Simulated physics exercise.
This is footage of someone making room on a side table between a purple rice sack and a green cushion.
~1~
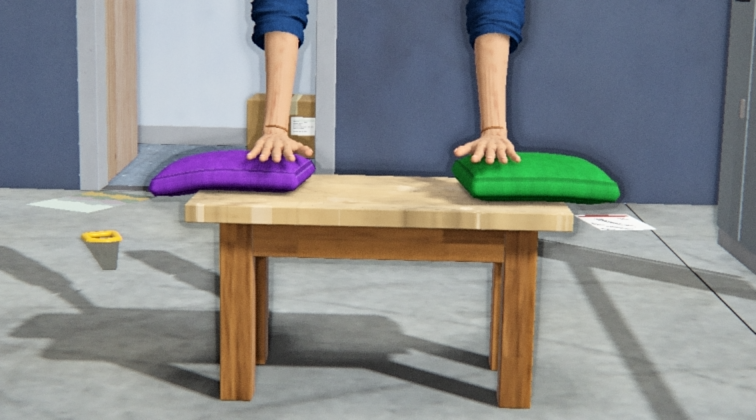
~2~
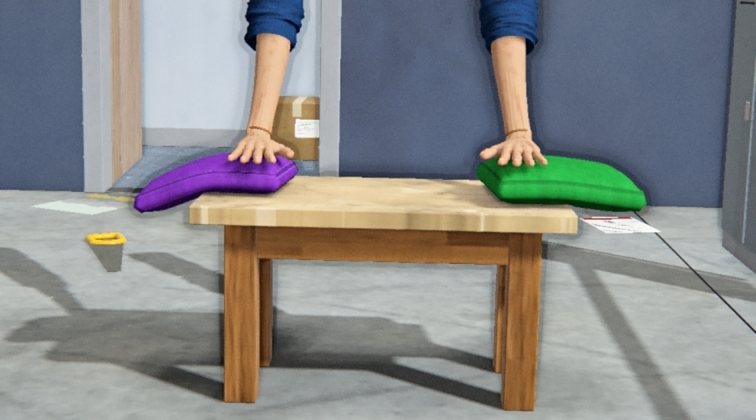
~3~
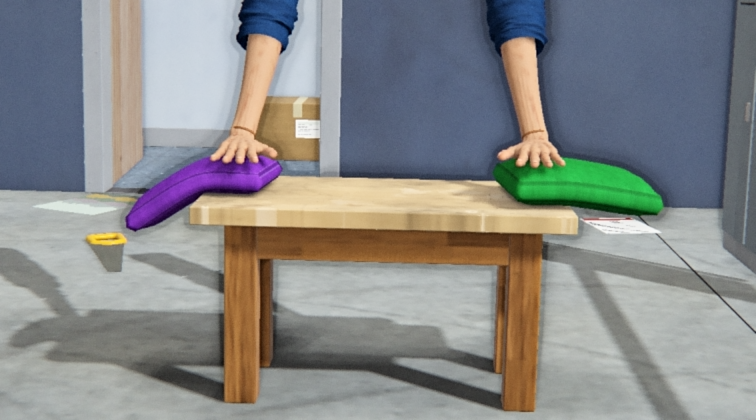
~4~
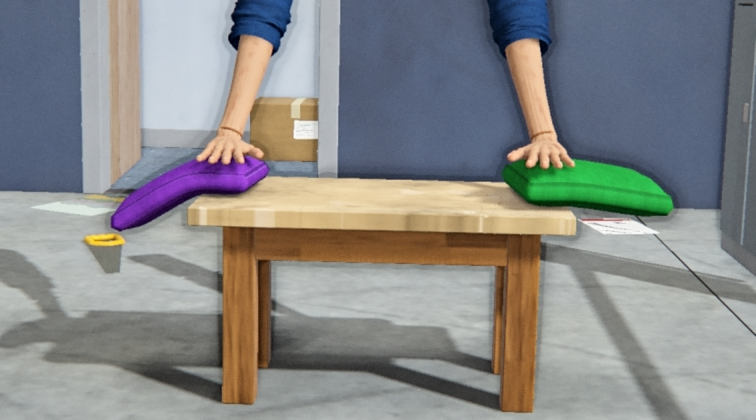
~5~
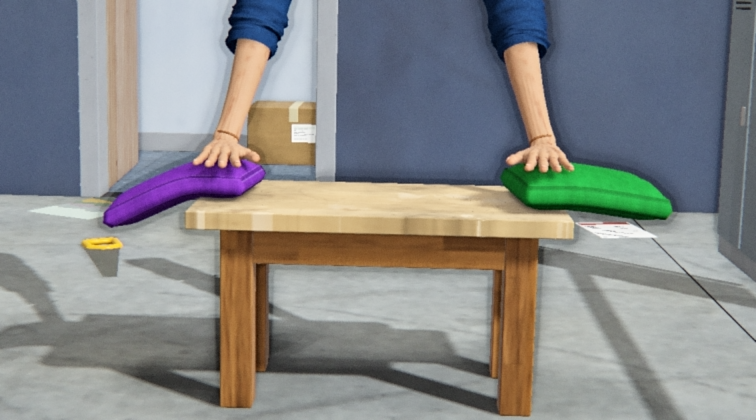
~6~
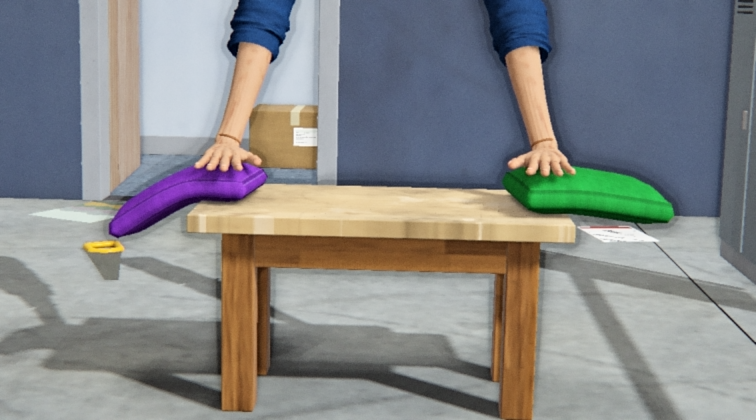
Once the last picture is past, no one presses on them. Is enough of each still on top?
As I see it, purple rice sack: Gone. Green cushion: Gone.
Then, 0.40 s past the final frame, rice sack on the floor near (163, 319); cushion falling near (590, 292).
Then, 0.68 s past the final frame, rice sack on the floor near (98, 360); cushion on the floor near (645, 369).
When it is over, rice sack on the floor near (92, 366); cushion on the floor near (656, 379). The purple rice sack tips over and falls and the green cushion goes down.
